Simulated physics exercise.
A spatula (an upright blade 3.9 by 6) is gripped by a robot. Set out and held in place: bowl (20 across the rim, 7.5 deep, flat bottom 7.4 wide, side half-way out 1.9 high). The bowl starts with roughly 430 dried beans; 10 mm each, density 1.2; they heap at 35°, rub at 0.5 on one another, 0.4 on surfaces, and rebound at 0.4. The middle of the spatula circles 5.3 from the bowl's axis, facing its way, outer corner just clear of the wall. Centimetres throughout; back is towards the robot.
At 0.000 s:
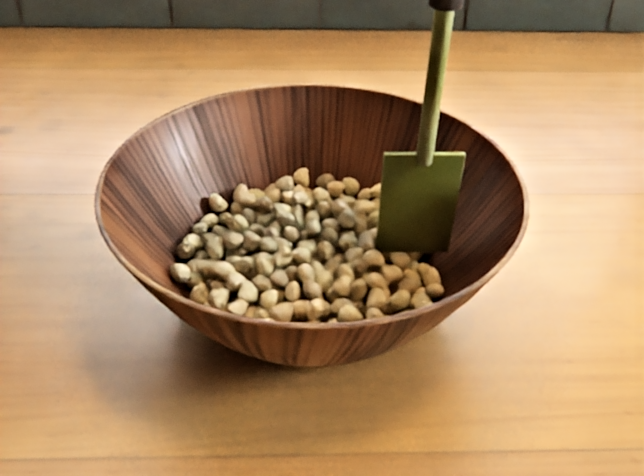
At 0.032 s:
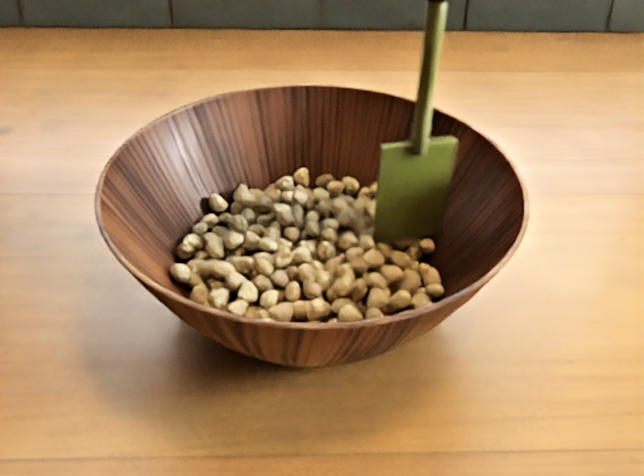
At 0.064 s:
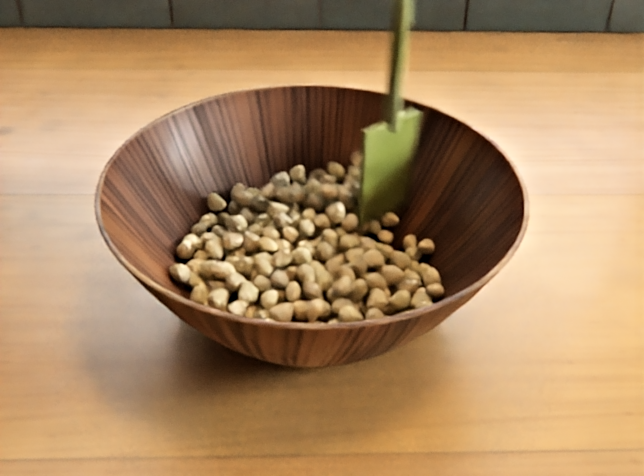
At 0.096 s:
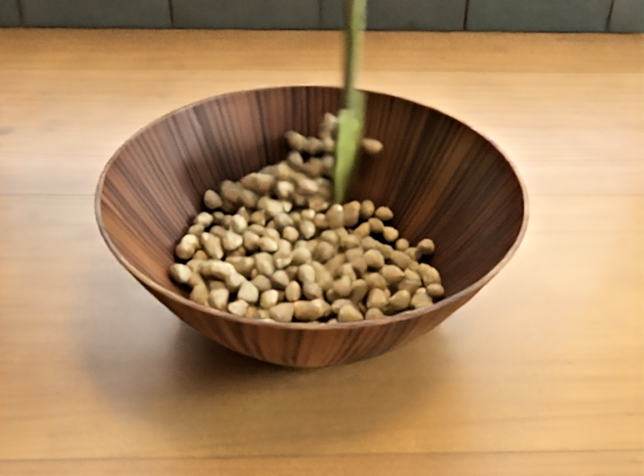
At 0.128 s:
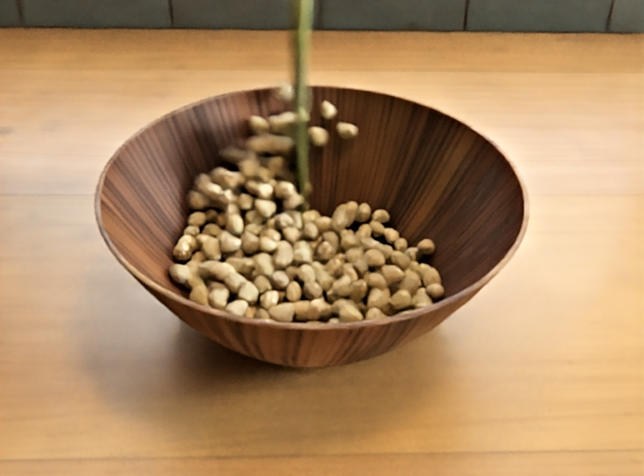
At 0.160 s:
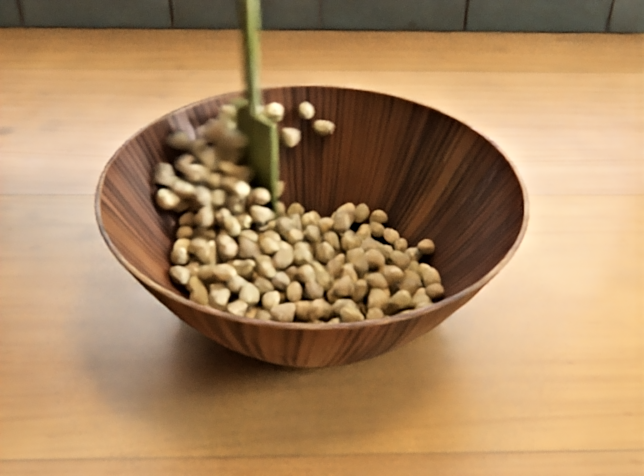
Wooden bowl of dried beans on a table, a green spatula sweeping around the back from right to left, pushing beans up the side.
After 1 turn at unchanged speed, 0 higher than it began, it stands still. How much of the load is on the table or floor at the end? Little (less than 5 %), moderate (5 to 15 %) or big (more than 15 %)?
A moderate share, 5 to 15 %, ends on the table or floor.
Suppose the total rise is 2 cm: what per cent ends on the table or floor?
Some 0 per cent.
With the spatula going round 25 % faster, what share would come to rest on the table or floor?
Then about 20 per cent.
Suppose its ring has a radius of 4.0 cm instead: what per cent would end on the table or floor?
In that case some 5 per cent.
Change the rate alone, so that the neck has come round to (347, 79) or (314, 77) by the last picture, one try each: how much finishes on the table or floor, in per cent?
Some 0 and 0 per cent.
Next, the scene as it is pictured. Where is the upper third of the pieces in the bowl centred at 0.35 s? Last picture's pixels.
At about (386, 284).
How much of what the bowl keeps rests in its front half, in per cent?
About 45 per cent.
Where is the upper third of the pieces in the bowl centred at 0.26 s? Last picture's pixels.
Near (232, 281).
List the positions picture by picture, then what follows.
In the first picture, spatula neck at (429, 125), 0° round; upper third of the load around (307, 245), from x 180 to 435, top at y 180; 432 in the bowl.
In the second picture, spatula neck at (423, 115), 12° round; upper third of the load around (307, 245), from x 180 to 435, top at y 180.
In the third picture, spatula neck at (394, 93), 40° round; upper third of the load around (306, 241), from x 180 to 435, top at y 160.
In the fourth picture, spatula neck at (350, 80), 68° round; upper third of the load around (296, 232), from x 180 to 435, top at y 125.
In the fifth picture, spatula neck at (299, 77), 97° round; upper third of the load around (275, 229), from x 180 to 435, top at y 90.
In the sixth picture, spatula neck at (251, 85), 126° round; upper third of the load around (244, 225), from x 165 to 435, top at y 75; 432 in the bowl.
After 0.26 s, 212° round, highest piece 11 above the table; 425 in the bowl, 7 in flight or on the tool.
After 0.35 s, 299° round, highest piece 10 above the table; 409 in the bowl, 3 on the table or floor, 20 in flight or on the tool.
After 0.60 s, 0° round, highest piece 6 above the table; 396 in the bowl, 36 on the table or floor.
After 1.30 s, 0° round, highest piece 5 above the table; 396 in the bowl, 36 on the table or floor.
At rest, 396 in the bowl, 36 on the table or floor. That is 8 % on the table or floor.
